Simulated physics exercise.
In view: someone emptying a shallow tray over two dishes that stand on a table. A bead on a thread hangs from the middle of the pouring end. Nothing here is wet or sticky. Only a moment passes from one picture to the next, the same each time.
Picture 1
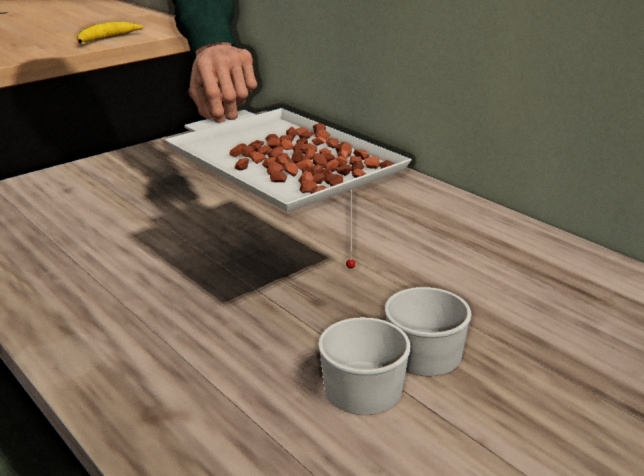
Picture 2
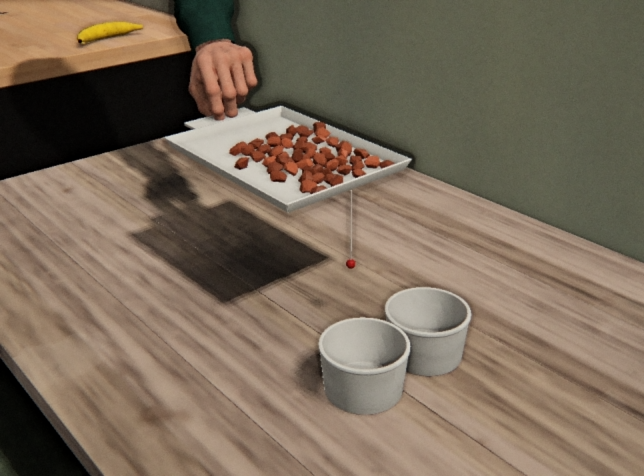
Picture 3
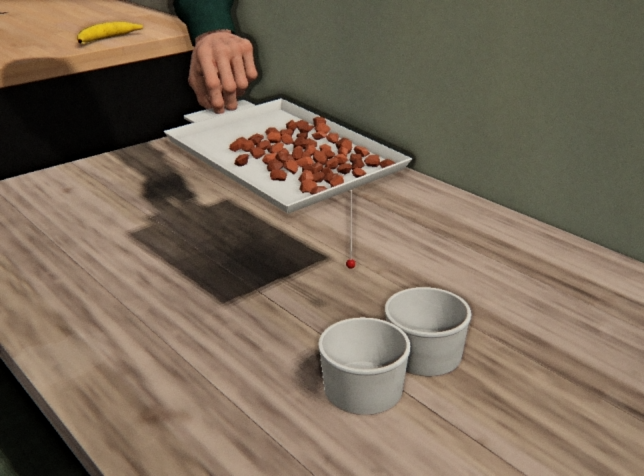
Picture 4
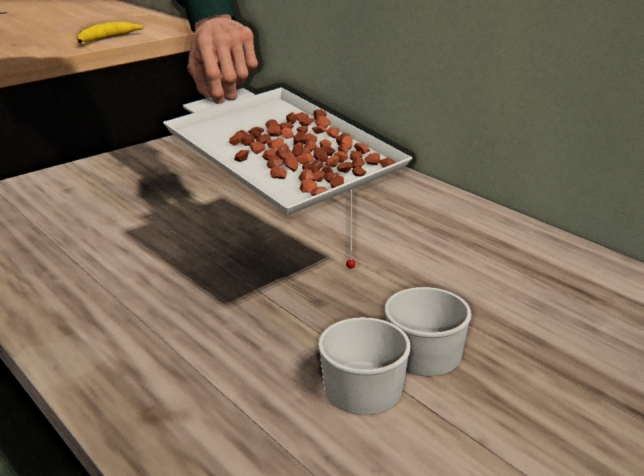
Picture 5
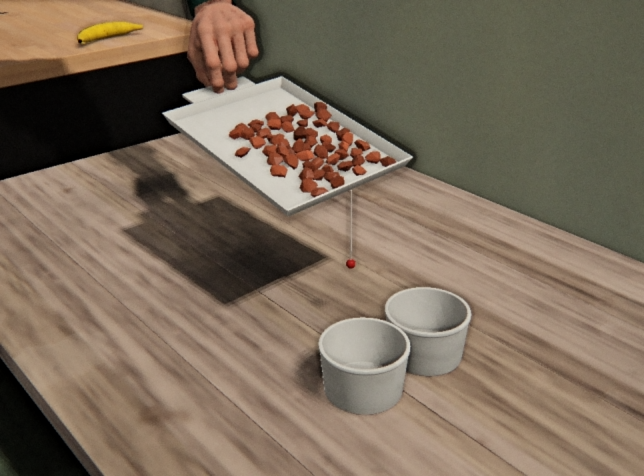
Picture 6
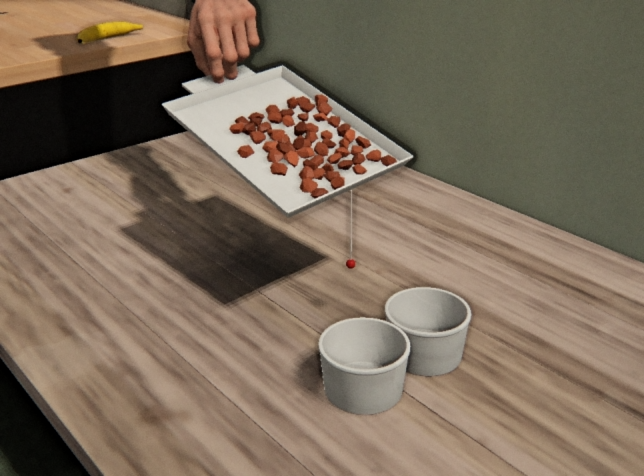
A hand slowly raises the handle end of a shallow white tray of reddish-brown chunks, tilting it slightly toward its near left corner, while a red bead hangs still on a thread near two empty dishes on a wooden table.
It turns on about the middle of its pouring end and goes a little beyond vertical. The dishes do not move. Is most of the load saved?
The two hold only the smaller part of the load.
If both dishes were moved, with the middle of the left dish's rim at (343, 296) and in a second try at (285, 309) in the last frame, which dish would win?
The first try: The left one. The second: The left dish.
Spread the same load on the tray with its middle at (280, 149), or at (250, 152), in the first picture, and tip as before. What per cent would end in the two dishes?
First some 0, then 0 per cent.
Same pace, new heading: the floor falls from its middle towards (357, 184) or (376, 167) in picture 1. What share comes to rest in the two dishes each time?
Roughly 10 per cent, and 0 per cent.
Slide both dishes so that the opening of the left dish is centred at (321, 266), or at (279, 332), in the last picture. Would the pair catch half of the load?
One: Under half. Two: Over half.
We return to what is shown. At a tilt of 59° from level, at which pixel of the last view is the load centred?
Around (322, 165).
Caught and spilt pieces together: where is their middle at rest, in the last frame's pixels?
Close to (313, 350).
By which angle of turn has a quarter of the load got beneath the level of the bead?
At some 75 degrees.
Shortly afterwards, tray tipped steeply; all but a few on the tray; only a few in the air.
Next, tray tipped right over; all but a few outside both; only a few in the air.
Some moments later, tray tipped past a quarter turn; the whole lot outside both.
In the end, tray tipped past a quarter turn; none at all in the left dish; none at all in the right dish; the whole lot outside both.
